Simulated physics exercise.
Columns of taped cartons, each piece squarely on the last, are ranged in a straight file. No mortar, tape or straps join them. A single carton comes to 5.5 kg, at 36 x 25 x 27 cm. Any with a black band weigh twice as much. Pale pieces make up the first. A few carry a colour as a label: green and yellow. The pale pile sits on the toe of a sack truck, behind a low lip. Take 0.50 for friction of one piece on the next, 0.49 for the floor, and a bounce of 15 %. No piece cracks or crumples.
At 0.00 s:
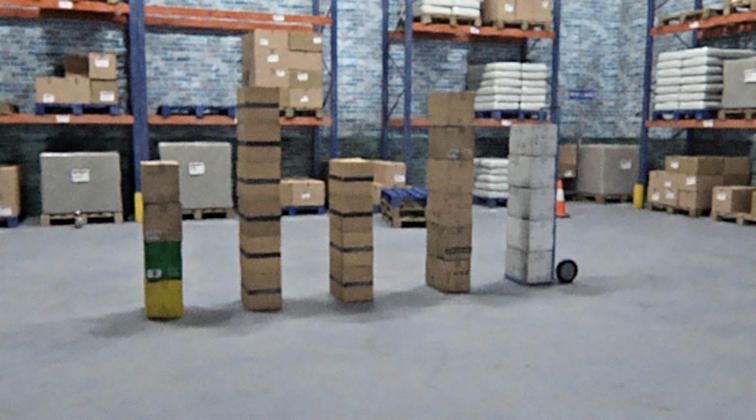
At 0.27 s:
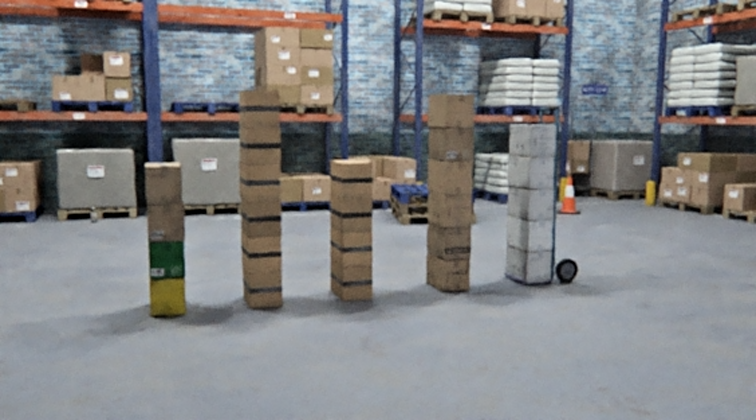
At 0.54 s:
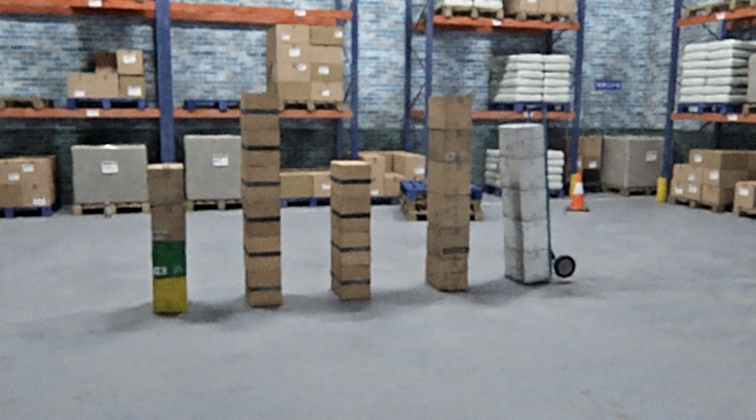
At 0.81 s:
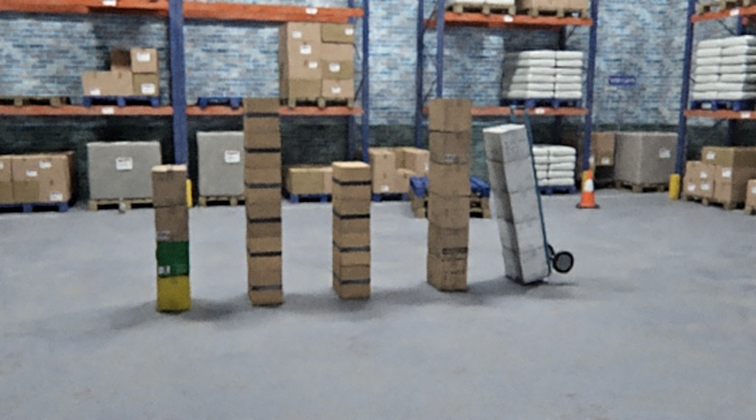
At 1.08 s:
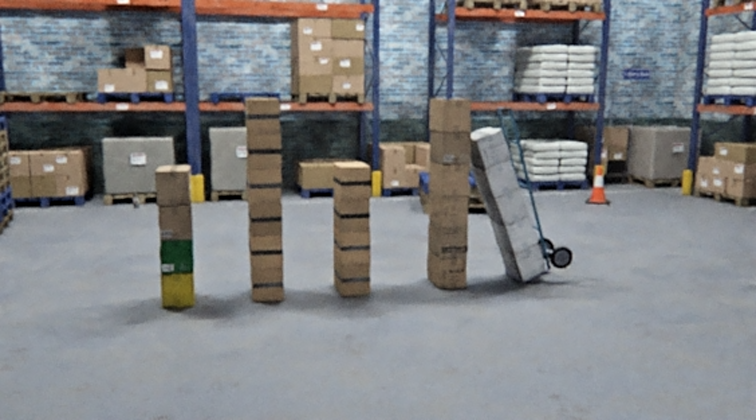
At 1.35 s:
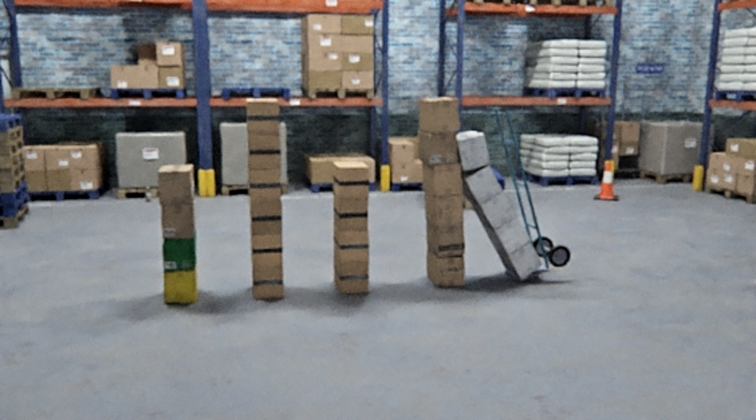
The pale stack of boxes on a hand truck tilted left, slowly then further, until it leaned against the neighbouring brown stack, which shifted slightly, while the three stacks farther left stayed standing in line.
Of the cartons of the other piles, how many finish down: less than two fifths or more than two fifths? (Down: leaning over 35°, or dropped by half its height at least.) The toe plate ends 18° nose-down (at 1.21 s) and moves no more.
Over two fifths of them.
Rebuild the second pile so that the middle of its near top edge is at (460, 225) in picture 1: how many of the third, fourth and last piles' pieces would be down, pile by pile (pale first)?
Then third 0, fourth 0, last 0.
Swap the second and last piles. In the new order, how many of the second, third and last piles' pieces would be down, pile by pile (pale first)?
In that case second 4, third 3, last 5.
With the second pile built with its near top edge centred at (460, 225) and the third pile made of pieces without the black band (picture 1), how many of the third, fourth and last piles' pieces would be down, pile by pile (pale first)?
In that case third 0, fourth 0, last 0.
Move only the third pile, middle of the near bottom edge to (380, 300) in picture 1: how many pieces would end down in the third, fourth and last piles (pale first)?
In that case third 4, fourth 6, last 4.
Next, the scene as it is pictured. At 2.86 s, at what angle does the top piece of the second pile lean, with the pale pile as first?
About 110°.
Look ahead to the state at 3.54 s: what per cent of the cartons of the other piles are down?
At that moment 100 per cent.
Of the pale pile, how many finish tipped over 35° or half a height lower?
The count is 5.
After 2.04 s, 5 of the pale pile down; 4 of the 20 other cartons down.
After 2.86 s, 5 of the pale pile down; 6 of the 20 other cartons down.
After 3.54 s, 5 of the pale pile down; 20 of the 20 other cartons down; green carton 61° from how it stood, 23 cm lower; yellow carton 56° from how it stood.
In the end (4.9 s), 5 of the pale pile down; 20 of the 20 other cartons down; green carton on its side; yellow carton 56° from how it stood. That is 100 per cent. From the last view, middles, green carton near (96, 287), yellow carton near (153, 277).
